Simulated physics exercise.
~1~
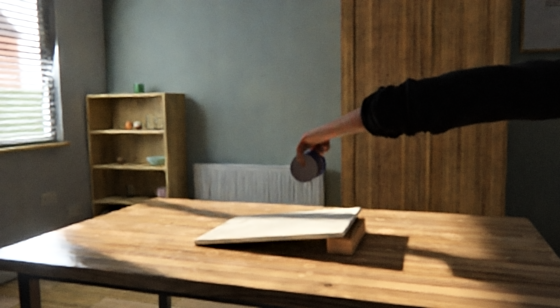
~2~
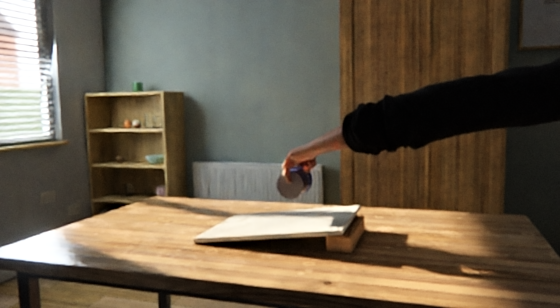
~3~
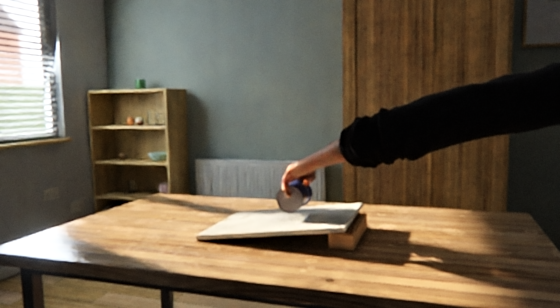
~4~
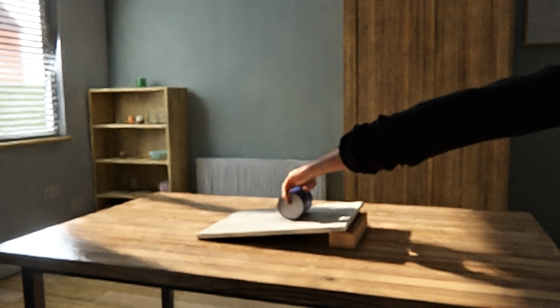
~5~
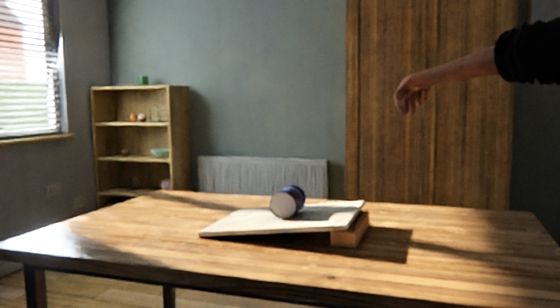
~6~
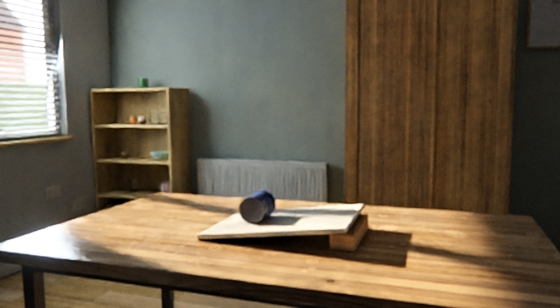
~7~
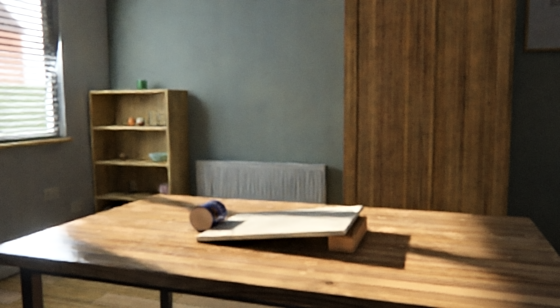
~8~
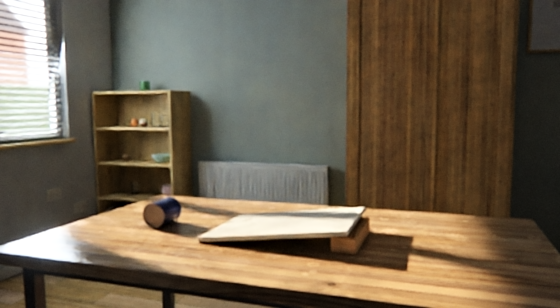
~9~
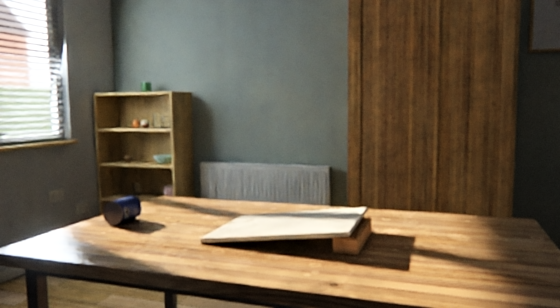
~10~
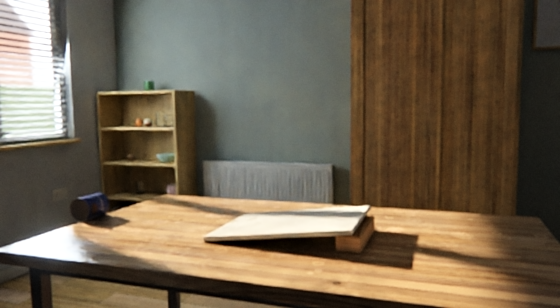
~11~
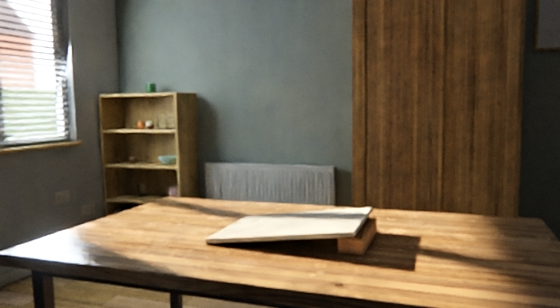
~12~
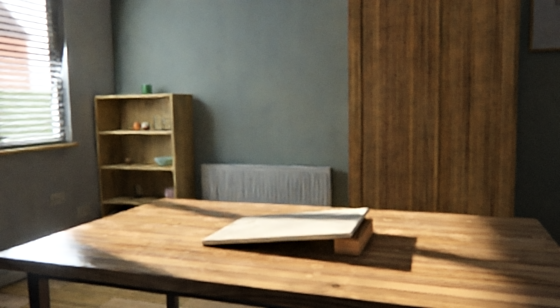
A blue tin, held by a hand reaching in from the right, is lowered toward a pale board propped on a wooden block on a sunlit table. The hand sets the tin on its side on the slope, then lets go and draws back out of view. The tin rolls left down the board and off its lower edge. It keeps rolling across the tabletop toward the far left side, then disappears from sight. The board stays in its place on the table, with a shelf and radiator behind it.
